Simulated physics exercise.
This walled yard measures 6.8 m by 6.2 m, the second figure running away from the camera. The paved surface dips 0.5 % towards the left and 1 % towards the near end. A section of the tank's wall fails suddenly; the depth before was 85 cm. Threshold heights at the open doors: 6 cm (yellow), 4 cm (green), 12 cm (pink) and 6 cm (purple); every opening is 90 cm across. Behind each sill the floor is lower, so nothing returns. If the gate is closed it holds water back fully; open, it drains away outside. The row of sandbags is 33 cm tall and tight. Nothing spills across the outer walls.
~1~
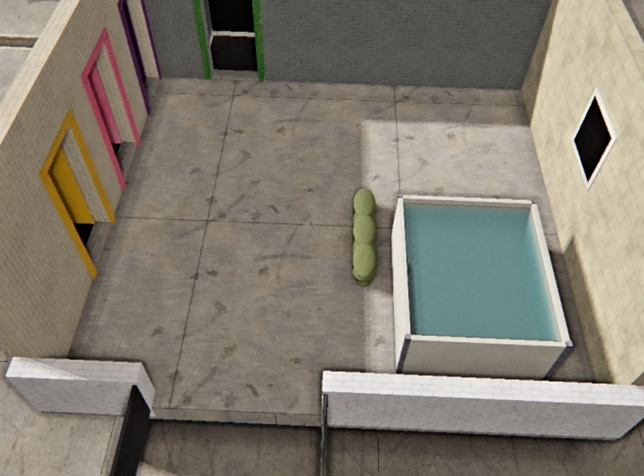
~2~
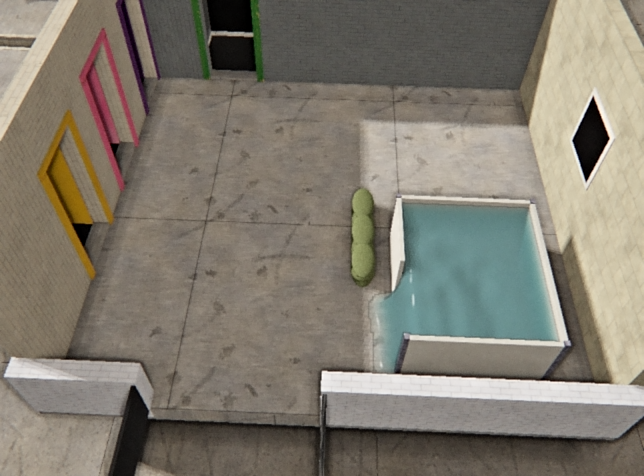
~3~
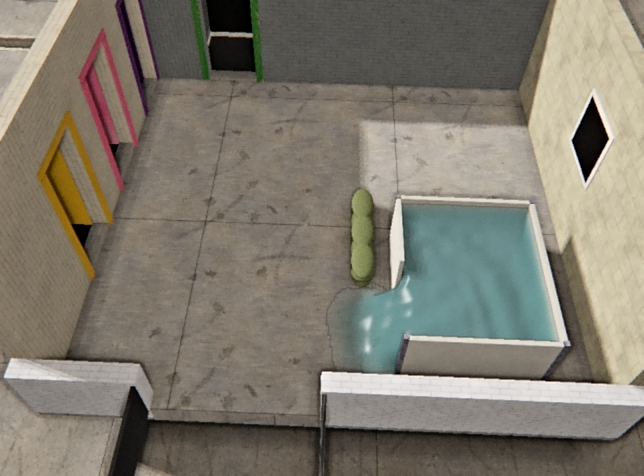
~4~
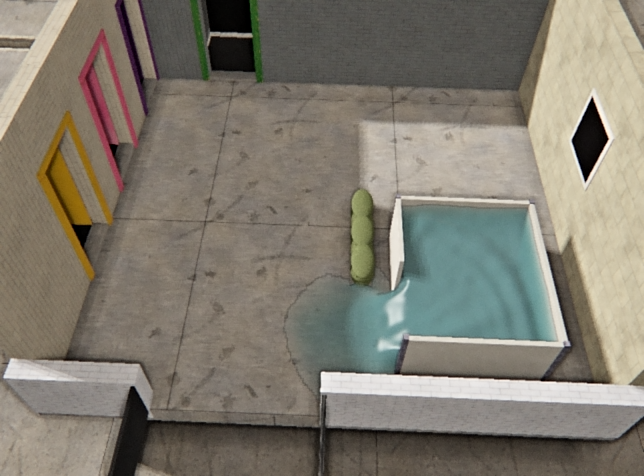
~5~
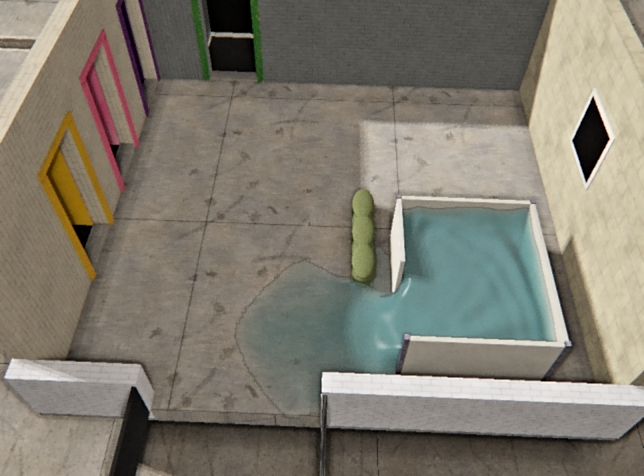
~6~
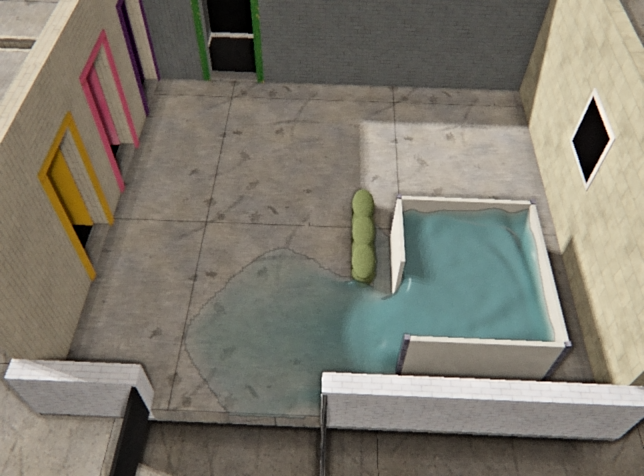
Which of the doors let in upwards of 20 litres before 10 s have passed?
Within that time: At the yellow door it passes the limit; at the green door it goes over the limit; at the pink door it stays under the limit; at the purple door it exceeds the limit.
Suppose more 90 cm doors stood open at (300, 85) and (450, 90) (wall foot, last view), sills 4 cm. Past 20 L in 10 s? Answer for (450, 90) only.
There: Not over.
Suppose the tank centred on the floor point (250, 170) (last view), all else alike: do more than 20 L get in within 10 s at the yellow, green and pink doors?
Then: Yellow over, green past it, pink over.
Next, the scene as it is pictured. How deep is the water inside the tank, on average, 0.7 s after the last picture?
Roughly 54 cm on average.
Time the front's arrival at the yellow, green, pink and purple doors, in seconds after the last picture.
Yellow 0.7 s, green 3.6 s, pink 1.5 s, purple 2.6 s.
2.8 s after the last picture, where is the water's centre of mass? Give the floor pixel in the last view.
Around (306, 291).
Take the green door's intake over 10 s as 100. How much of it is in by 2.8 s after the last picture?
About 0 per cent.
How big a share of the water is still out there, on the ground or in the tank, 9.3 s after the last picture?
Some 58 per cent remains.
Then, 0.7 s after the last picture water covers 30 % of the floor and is deepest (42 cm) near (58, 387); yellow door 5 cm at the sill, 0 L in, green door not reached, pink door not reached, purple door not reached.
Then, 1.5 s after the last picture water covers 35 % of the floor and is deepest (50 cm) near (62, 374); yellow door 21 cm at the sill, 54 L in, green door not reached, pink door 3 cm at the sill, 0 L in, purple door not reached.
Then, 2.8 s after the last picture water covers 40 % of the floor and is deepest (27 cm) near (58, 387); yellow door 15 cm at the sill, 145 L in, green door not reached, pink door 13 cm at the sill, 1 L in, purple door 3 cm at the sill, 0 L in.
Then, 5.3 s after the last picture water covers 65 % of the floor and is deepest (17 cm) near (157, 88); yellow door 12 cm at the sill, 209 L in, green door 12 cm at the sill, 57 L in, pink door 8 cm at the sill, 2 L in, purple door 12 cm at the sill, 30 L in.
Then, 9.3 s after the last picture water covers 95 % of the floor and is deepest (9 cm) near (58, 387); yellow door 7 cm at the sill, 244 L in, green door 7 cm at the sill, 120 L in, pink door 4 cm at the sill, 2 L in, purple door 9 cm at the sill, 82 L in.
